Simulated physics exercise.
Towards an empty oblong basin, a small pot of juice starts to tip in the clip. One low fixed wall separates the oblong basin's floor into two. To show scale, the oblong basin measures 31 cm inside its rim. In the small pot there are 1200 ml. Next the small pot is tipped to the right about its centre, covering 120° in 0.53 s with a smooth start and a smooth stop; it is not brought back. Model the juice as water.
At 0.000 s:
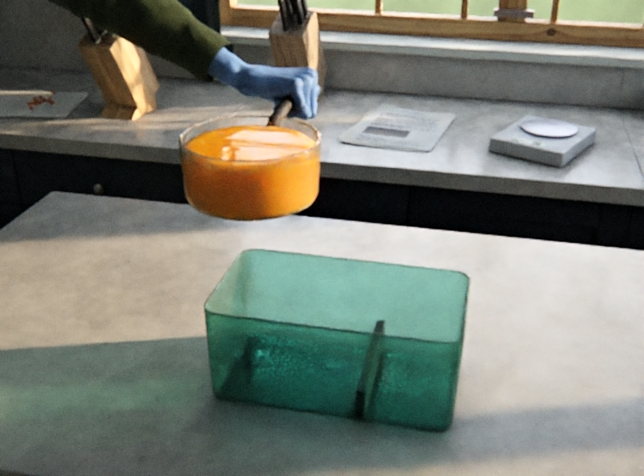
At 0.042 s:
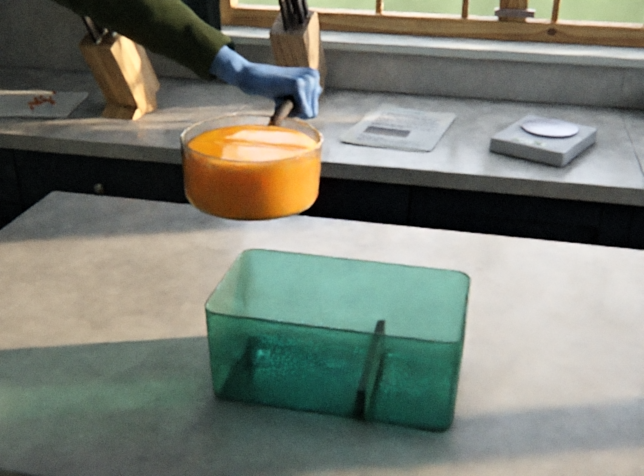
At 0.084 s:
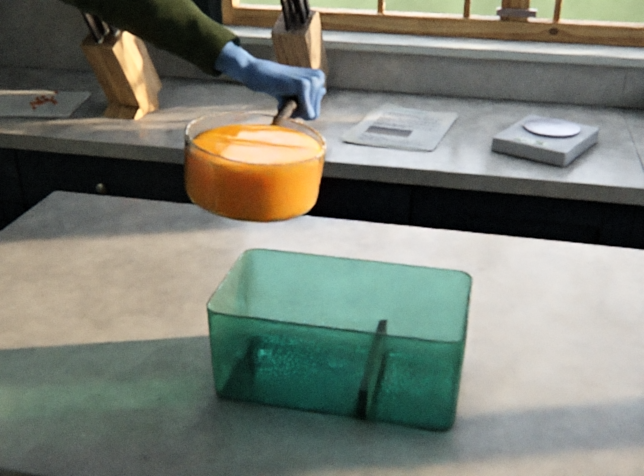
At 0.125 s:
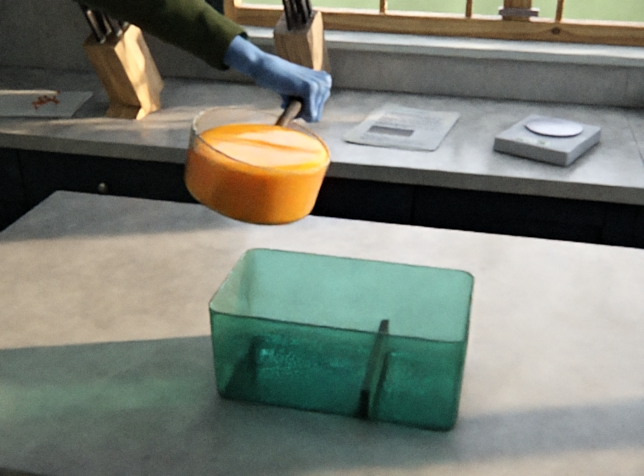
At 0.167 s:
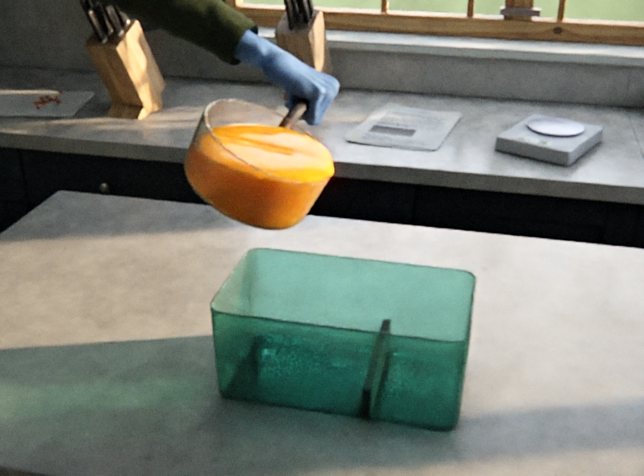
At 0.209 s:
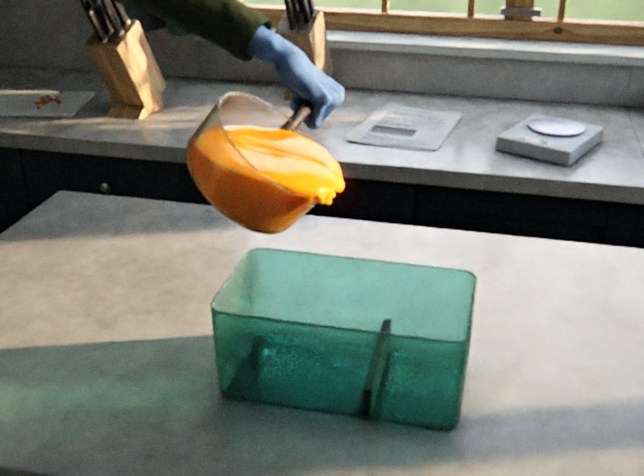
In a sunlit kitchen, a blue-gloved hand tilting a clear pot of orange juice rightward above an empty green basin, juice reaching the lip.
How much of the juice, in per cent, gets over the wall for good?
28 %.
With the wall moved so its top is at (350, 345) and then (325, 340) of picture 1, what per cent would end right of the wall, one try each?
In order, 45 and 60 per cent.
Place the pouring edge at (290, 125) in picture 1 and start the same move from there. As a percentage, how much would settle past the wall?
In that case roughly 20 per cent.
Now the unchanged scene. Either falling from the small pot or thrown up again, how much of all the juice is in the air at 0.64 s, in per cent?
Around 10 percent of it is airborne.
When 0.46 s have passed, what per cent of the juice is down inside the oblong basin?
About 48%.
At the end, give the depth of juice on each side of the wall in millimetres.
The left side settles near 26 mm and the right side near 20 mm.
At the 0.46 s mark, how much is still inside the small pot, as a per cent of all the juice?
Some 10 % of it is still there.
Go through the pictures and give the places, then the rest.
The first picture shows tilt 0°; pouring edge (318, 144); surface from (189, 140) to (317, 150); the oblong basin's rim runs from (224, 279) to (467, 308); the wall's top is at (372, 353).
The second picture shows tilt 2°; pouring edge (319, 146); surface from (190, 138) to (318, 151).
The third picture shows tilt 7°; pouring edge (323, 152); surface from (194, 136) to (322, 154).
The fourth picture shows tilt 16°; pouring edge (327, 163); surface from (198, 135) to (327, 156).
The fifth picture shows tilt 27°; pouring edge (329, 176); surface from (198, 136) to (326, 166); 3 per cent is over the edge.
The sixth picture shows tilt 40°; pouring edge (326, 192); surface from (199, 132) to (310, 166); 9 per cent is over the edge.
After 0.46 s the tilt is 114° and 10 per cent is still to pour, 32 is left of the wall and 17 right of it.
After 0.64 s the tilt is 120° and 1 per cent is still to pour, 66 is left of the wall and 23 right of it.
After 0.82 s the tilt is 120° and 0 per cent is still to pour, 62 is left of the wall and 26 right of it.
After 1.03 s the tilt is 120° and 0 per cent is still to pour, 65 is left of the wall and 28 right of it.
In the end 65 per cent lies left of the wall, 28 right of it and 8 outside.
